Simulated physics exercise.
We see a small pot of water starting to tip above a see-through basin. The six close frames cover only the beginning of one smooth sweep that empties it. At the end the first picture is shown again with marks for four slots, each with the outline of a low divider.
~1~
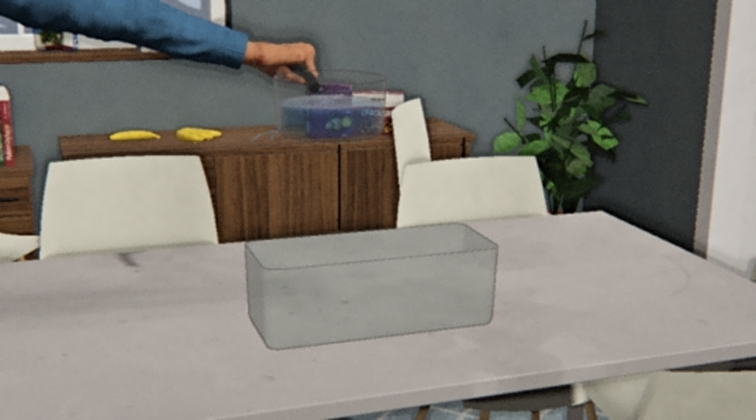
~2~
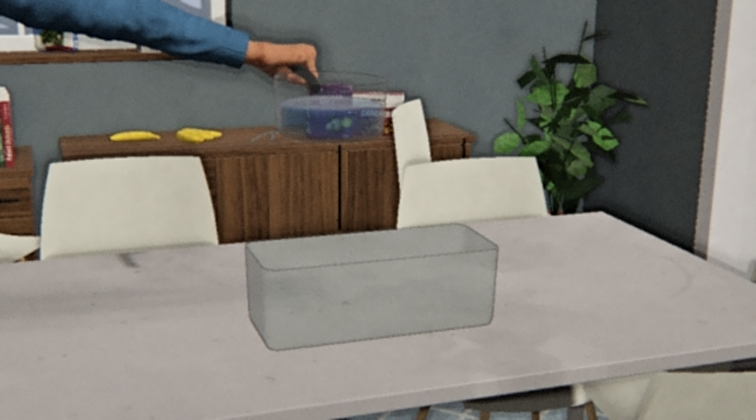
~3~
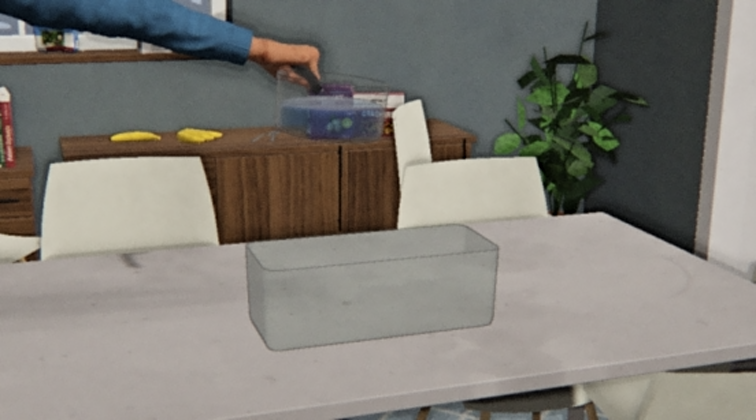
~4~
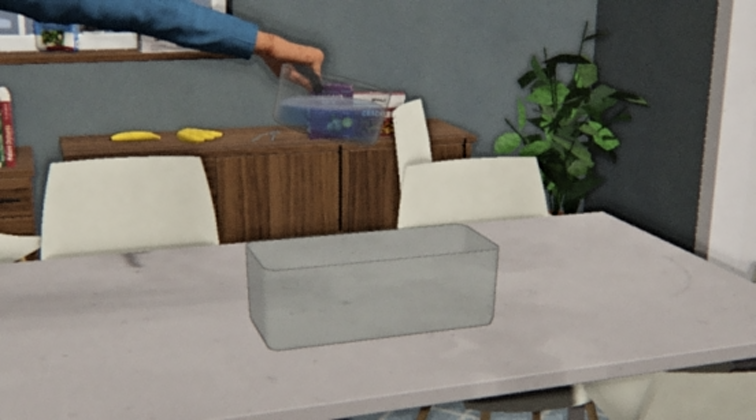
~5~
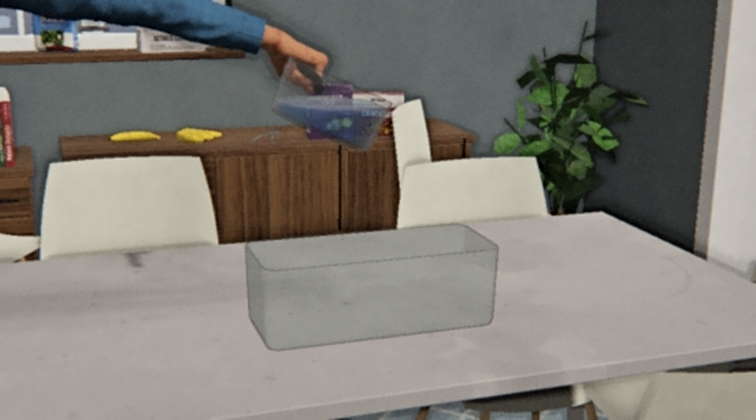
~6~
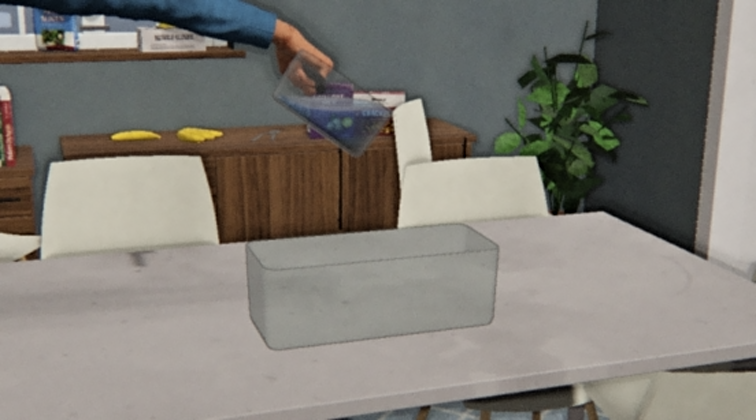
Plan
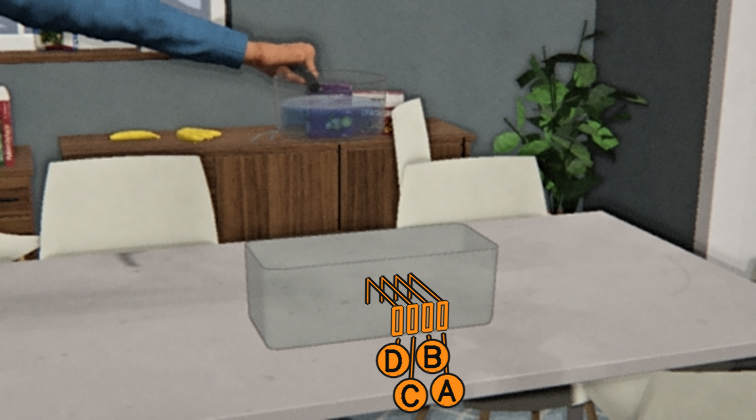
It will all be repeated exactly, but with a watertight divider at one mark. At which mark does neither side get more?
B beats the others.
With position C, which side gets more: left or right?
The right side.
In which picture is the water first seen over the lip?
Picture 6.
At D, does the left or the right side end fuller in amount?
The right side.
In orange, A at (443, 333); B at (428, 335); C at (413, 337); D at (398, 339).
With A, about 68 % ends left of the wall and 30 % right of it.
With B, about 44 % ends left of the wall and 54 % right of it.
With C, about 17 % ends left of the wall and 81 % right of it.
With D, about 9 % ends left of the wall and 88 % right of it.
